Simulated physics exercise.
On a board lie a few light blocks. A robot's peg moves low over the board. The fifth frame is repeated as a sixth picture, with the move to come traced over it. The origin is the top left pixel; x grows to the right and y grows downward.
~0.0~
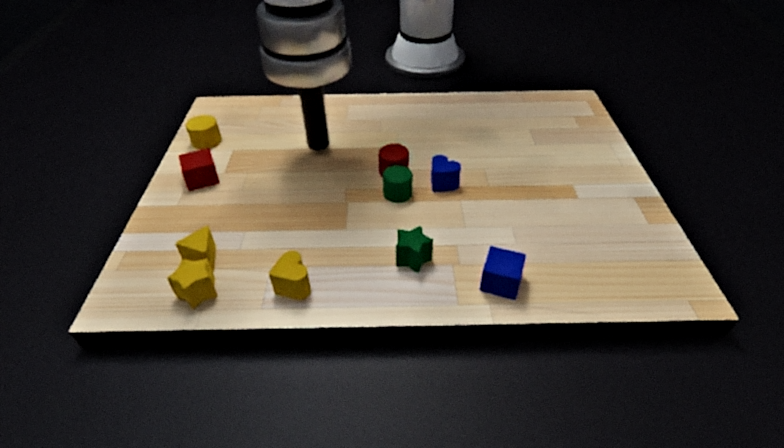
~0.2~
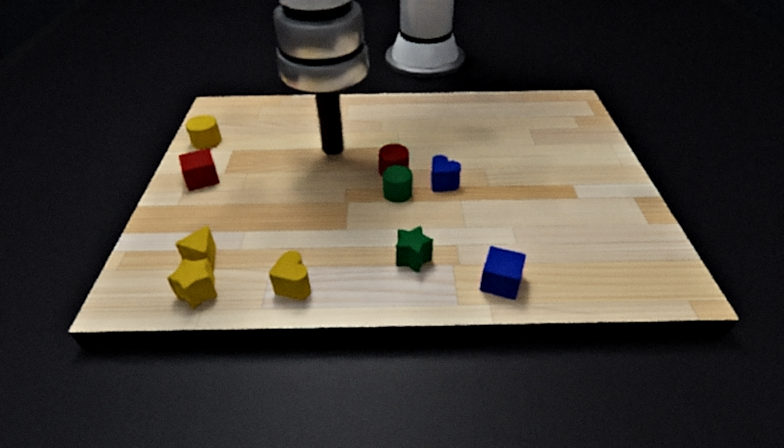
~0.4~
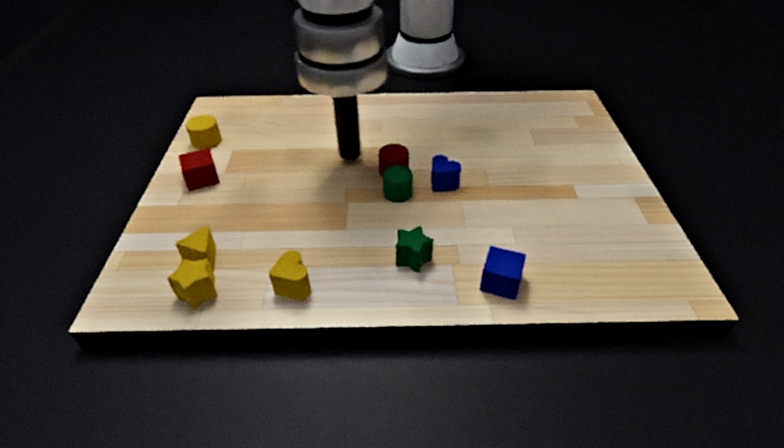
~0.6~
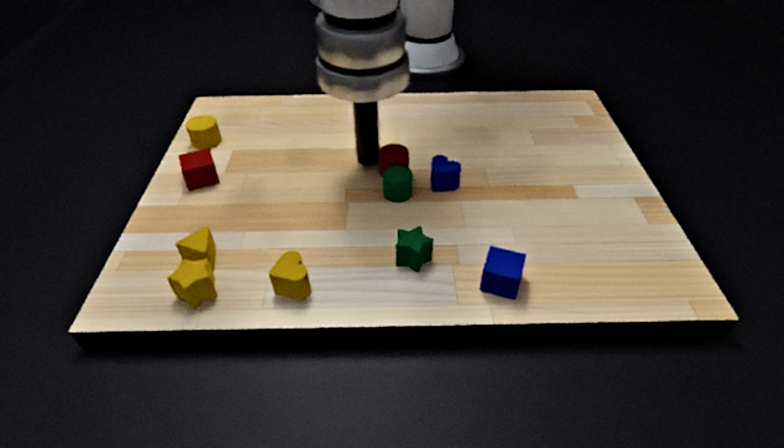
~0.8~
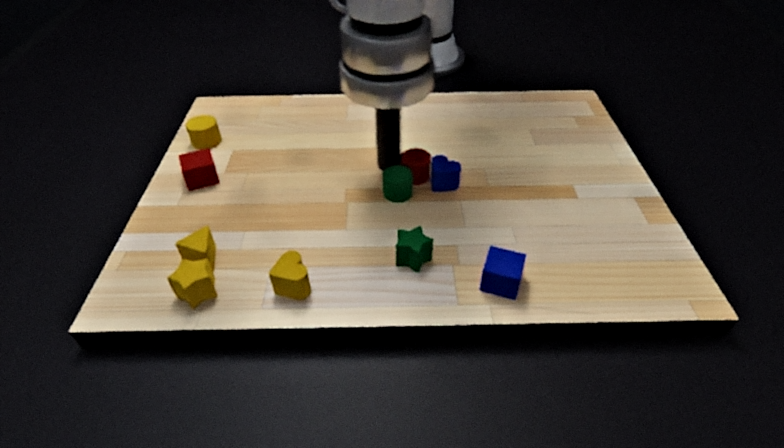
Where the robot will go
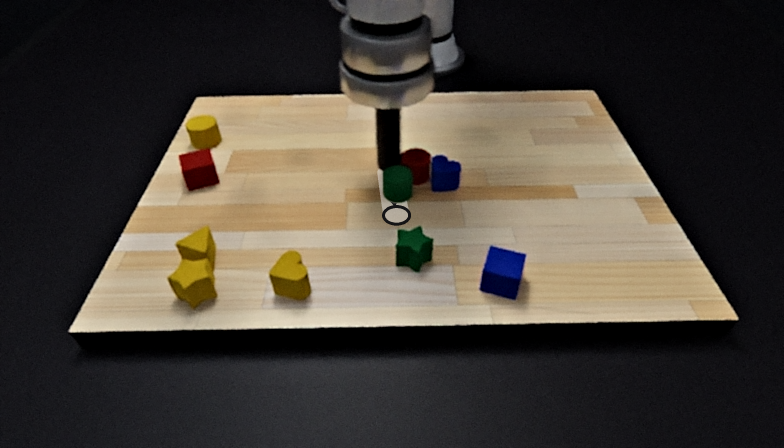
To begin with, a robot's dark peg stands over a wooden board scattered with small red, yellow, green and blue blocks. The peg moves right and slightly toward the viewer, nearing the red round block, then pushes it a short way right, beside the blue heart, while the other blocks stay still.
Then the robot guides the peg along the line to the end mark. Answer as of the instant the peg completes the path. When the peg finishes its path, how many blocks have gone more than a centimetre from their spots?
In total, one block gets moved by over 1 cm.
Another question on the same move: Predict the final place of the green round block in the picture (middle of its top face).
At pixel (419, 208).
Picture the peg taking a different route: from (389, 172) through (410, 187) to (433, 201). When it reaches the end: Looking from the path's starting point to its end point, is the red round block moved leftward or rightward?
Seen from start to end, it moves left.
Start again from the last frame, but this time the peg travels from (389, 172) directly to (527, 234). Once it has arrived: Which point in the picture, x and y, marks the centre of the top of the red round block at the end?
Just about (453, 159).
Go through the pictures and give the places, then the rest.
Lower end of the peg at (319, 144), tops of blocks, green round block at (398, 173), red round block at (394, 151), in the first picture.
Peg at (333, 149), blocks as before, in the second picture.
Peg at (350, 154), blocks as before, in the third picture.
Peg at (368, 159), blocks as before, in the fourth picture.
Peg at (389, 165), green round block at (398, 173), red round block at (416, 156), in the fifth picture.
The drawn path runs straight from (389, 172) to (397, 215).
On the path given first. Halfway along, peg at (392, 186); green round block at (405, 189).
At the end, peg at (397, 208); green round block at (419, 208); red round block not moved.
